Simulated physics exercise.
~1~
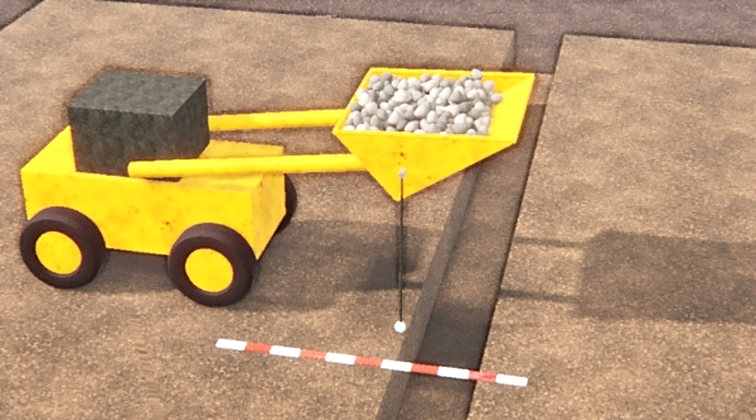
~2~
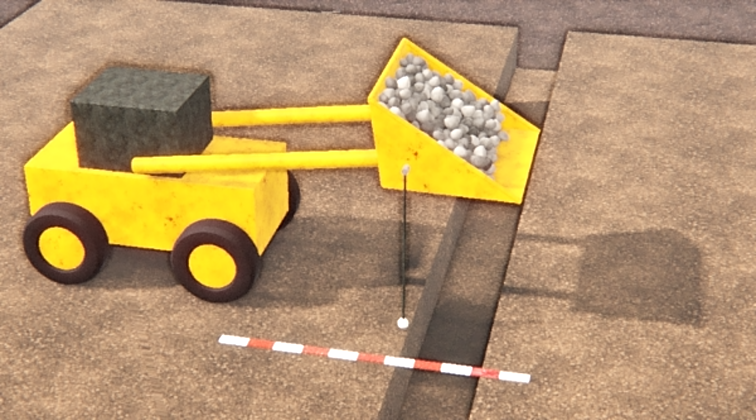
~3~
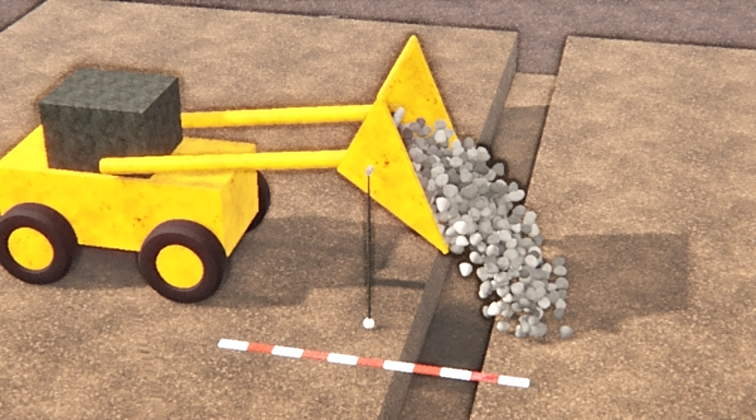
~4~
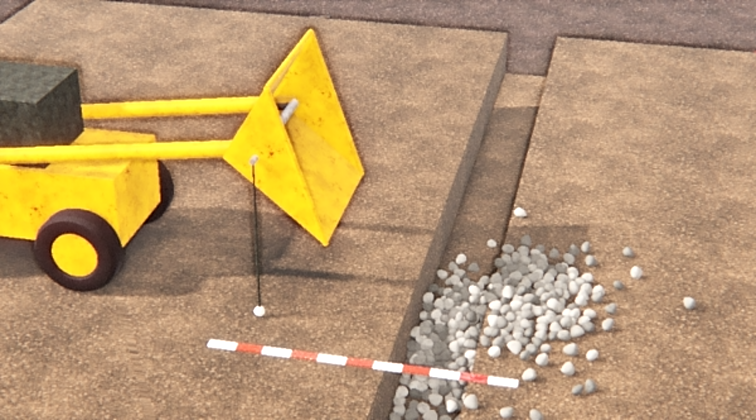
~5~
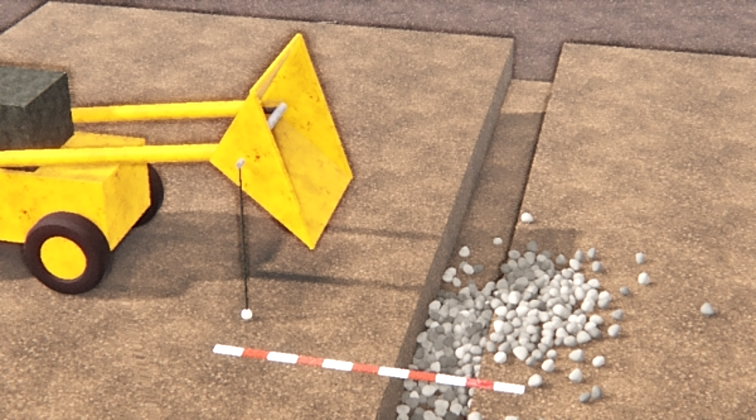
A yellow loader tipped its raised bucket forward and poured grey stones at the trench in front of it while backing away to the left, and it ended still, its bucket empty, with most stones in the trench and many scattered beyond.
